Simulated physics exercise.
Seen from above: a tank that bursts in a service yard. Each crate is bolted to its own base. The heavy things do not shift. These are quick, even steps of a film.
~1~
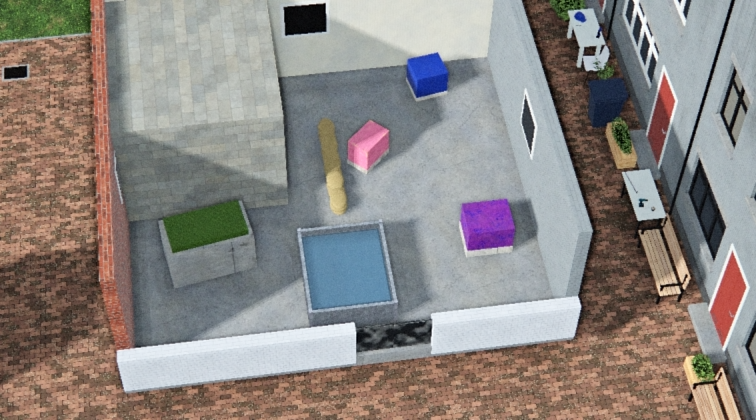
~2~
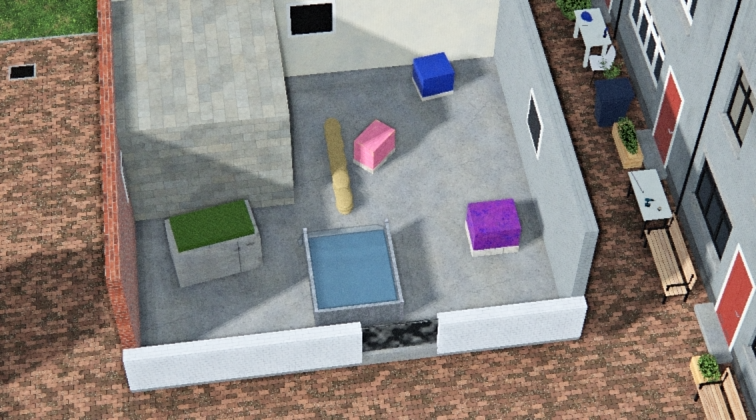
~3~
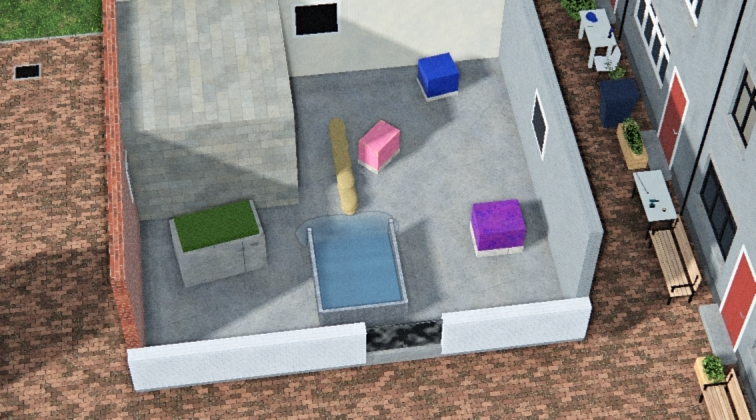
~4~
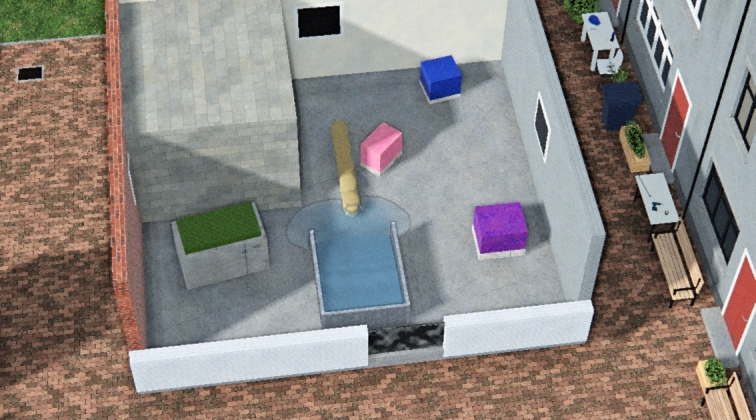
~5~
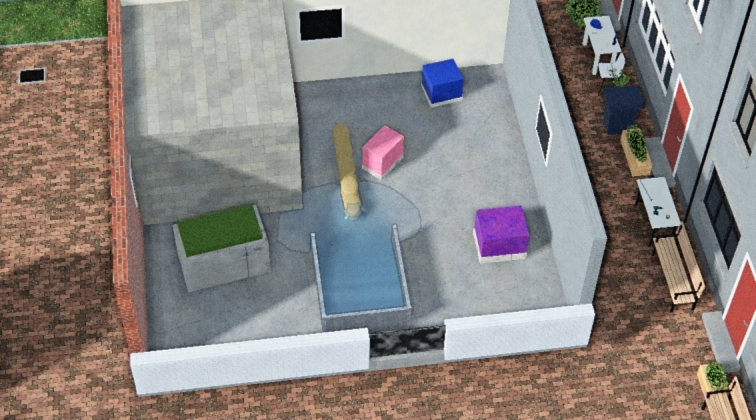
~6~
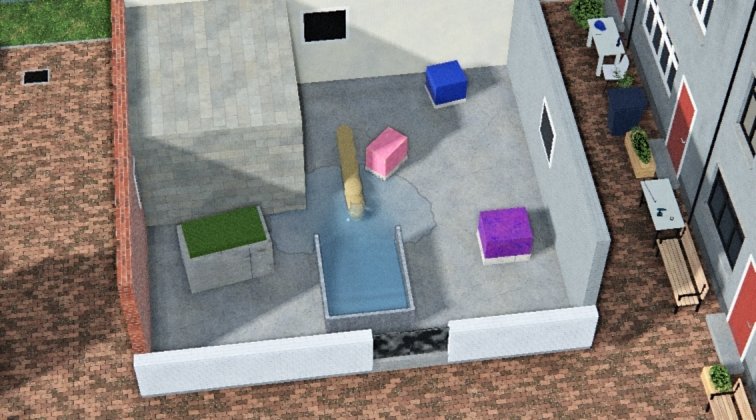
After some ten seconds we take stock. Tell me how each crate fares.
The blue crate is wetted; the pink crate is wetted; the purple crate escapes dry.
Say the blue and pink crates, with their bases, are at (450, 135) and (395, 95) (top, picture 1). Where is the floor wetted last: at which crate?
It is the purple-painted one.
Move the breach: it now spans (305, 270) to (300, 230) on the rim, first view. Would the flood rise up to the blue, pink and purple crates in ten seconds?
Then: The blue one is spared; the pink one keeps dry; the purple one is spared.
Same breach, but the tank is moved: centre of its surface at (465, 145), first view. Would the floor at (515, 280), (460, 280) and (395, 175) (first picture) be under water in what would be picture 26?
In turn: Clear, no water, no water.
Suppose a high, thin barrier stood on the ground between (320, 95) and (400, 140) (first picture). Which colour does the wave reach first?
That is the one in pink.
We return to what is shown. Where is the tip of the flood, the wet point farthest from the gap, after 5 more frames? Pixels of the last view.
Close to (308, 108).
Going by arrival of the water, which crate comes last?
I say the one in purple.
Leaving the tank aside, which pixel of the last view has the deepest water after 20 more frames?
Near (298, 96).
A moment on, water covers 20 % of the floor; the blue crate not reached, the pink crate water round its plinth, the purple crate not reached.
Next, water covers 35 % of the floor; the blue crate water round its plinth, the pink crate water round its plinth, the purple crate not reached.
Then, water covers 50 % of the floor; the blue crate water round its plinth, the pink crate water round its plinth, the purple crate water round its plinth.
Later, water covers 65 % of the floor; the blue crate water round its plinth, the pink crate water round its plinth, the purple crate water round its plinth.
In the end, water covers 90 % of the floor; the blue crate was topped, the pink crate was topped, the purple crate stayed above the water.
